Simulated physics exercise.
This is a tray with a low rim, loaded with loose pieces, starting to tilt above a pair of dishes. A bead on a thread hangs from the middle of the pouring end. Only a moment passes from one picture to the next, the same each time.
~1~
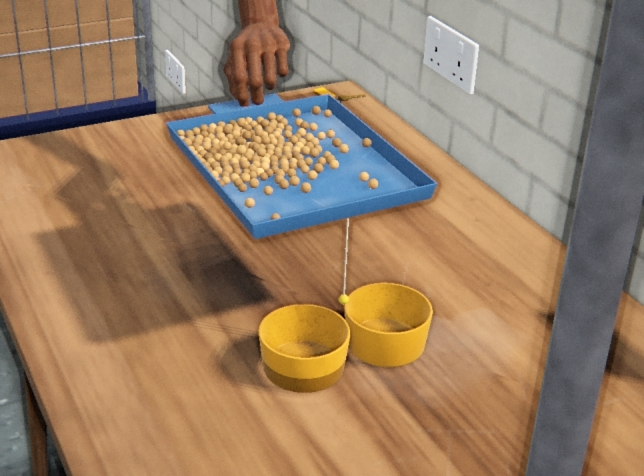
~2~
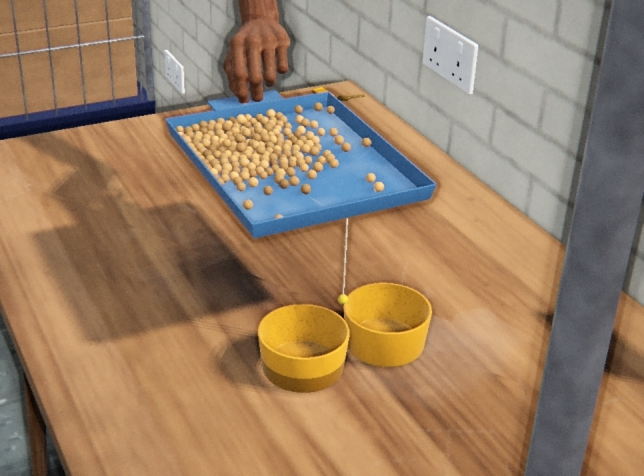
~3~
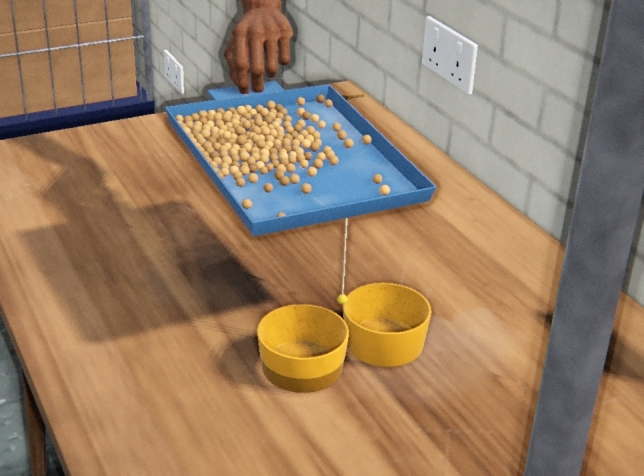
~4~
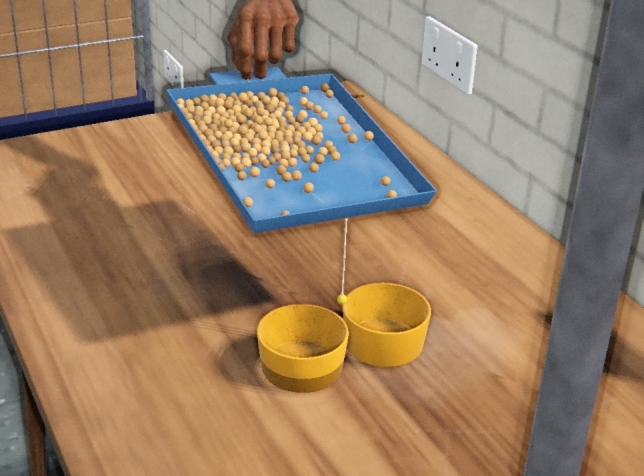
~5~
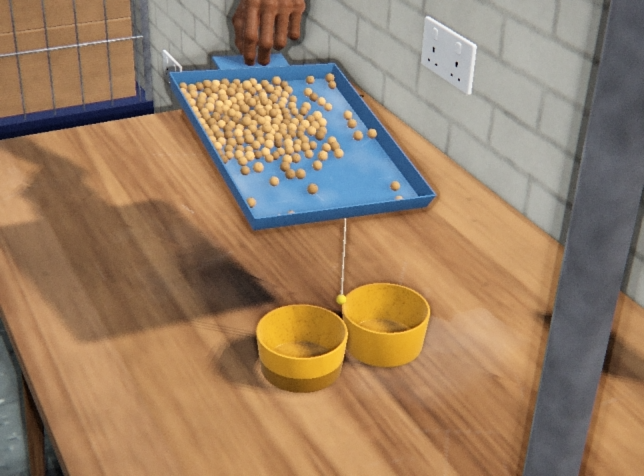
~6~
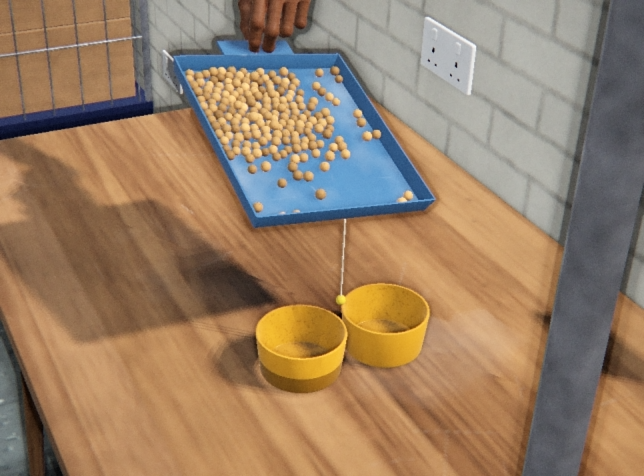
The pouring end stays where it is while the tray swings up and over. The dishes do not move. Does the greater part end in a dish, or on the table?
They take under half between them.
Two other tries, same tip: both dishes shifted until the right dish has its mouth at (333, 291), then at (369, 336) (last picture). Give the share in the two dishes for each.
Roughly 0 per cent, and 10 per cent.
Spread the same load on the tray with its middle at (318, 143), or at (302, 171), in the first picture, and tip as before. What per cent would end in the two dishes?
First some 40, then 40 per cent.
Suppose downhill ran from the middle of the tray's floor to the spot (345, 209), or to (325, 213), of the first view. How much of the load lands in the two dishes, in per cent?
First some 30, then 40 per cent.
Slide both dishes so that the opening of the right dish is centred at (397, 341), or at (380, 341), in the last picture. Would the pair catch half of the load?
First below a half, then not half.
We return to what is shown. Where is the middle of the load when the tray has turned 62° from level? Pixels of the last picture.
Roughly at (407, 214).
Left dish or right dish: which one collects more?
That is the dish on the right.
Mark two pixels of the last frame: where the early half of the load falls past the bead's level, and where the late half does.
Early half (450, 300), late half (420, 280).
Just after the last frame, tray tipped steeply; roughly two thirds on the tray; about a tenth in the right dish; about a tenth outside both; roughly a quarter in the air.
A moment on, tray tipped right over; about a tenth on the tray; roughly a quarter in the right dish; roughly half outside both; about a tenth in the air.
Further on, tray tipped past a quarter turn; roughly a third in the right dish; roughly two thirds outside both.
When it is over, tray tipped past a quarter turn; not one in the left dish; roughly a third in the right dish; roughly two thirds outside both.
